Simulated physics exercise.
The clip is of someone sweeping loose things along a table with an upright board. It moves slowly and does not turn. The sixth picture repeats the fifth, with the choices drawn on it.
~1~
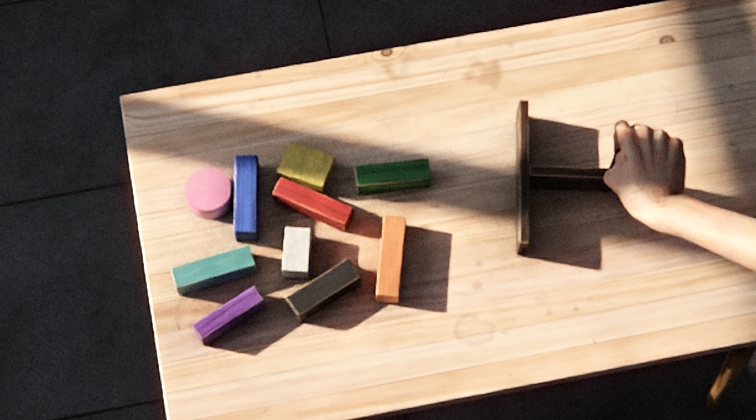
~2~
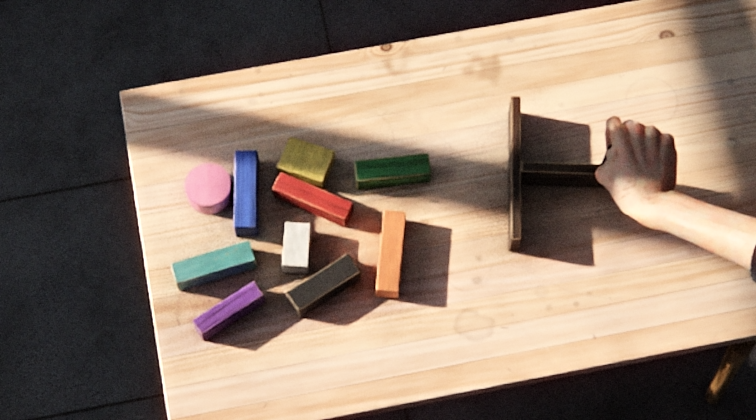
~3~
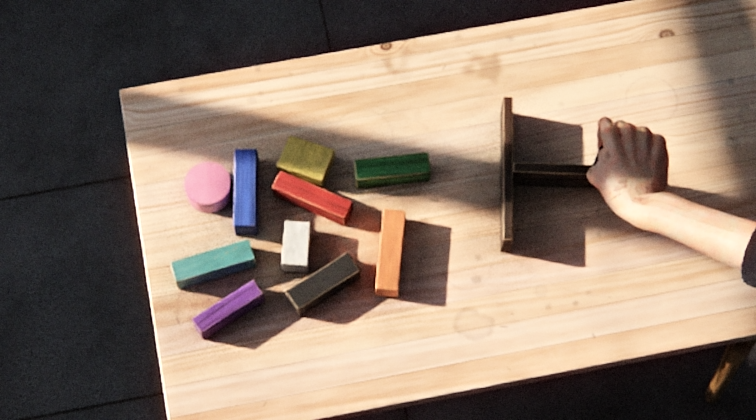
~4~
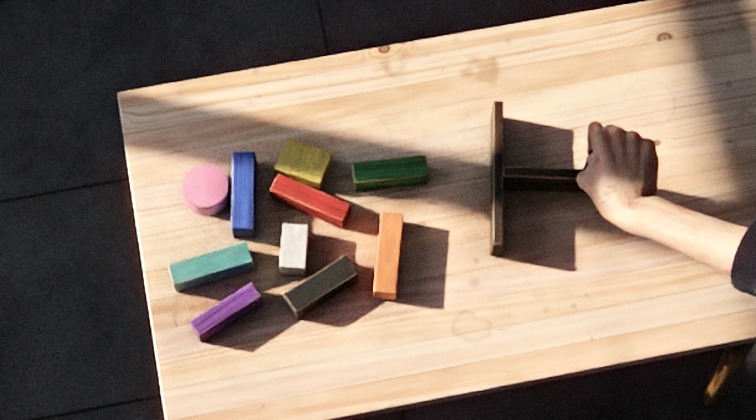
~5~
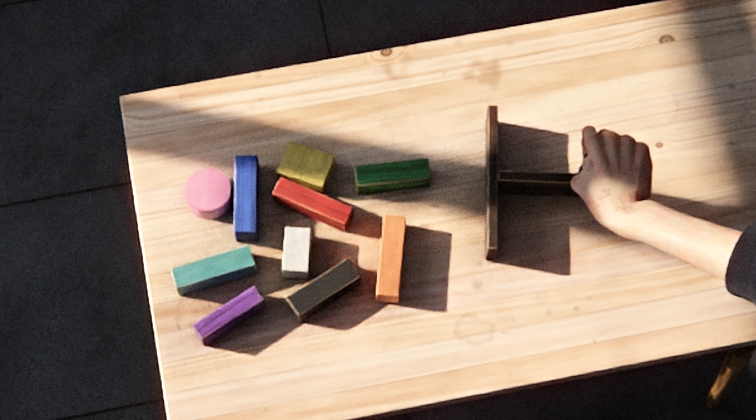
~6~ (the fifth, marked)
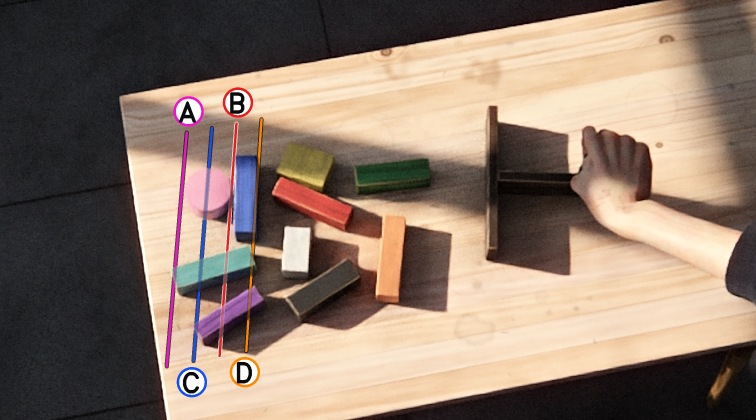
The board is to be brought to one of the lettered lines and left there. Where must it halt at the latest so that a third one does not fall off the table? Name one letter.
No farther than B.
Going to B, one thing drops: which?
The turquoise bar.
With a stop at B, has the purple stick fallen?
By then, no.
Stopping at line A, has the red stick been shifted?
By then, yes.
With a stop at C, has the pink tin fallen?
By then, yes.
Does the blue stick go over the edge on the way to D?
No.
On the marked copy, A at (177, 245); B at (228, 236); C at (203, 241); D at (254, 231).
Taking B. A third of the way, board (399, 193); yellow block (294, 167); green stick (356, 177).
Two thirds of the way, board (304, 210); turquoise bar (186, 275); yellow block (231, 121).
When it is over, board (230, 224); turquoise bar over the edge; pink tin (139, 201); one fallen.
As for the rest, A drops six; C drops three; D is within the limit but short.
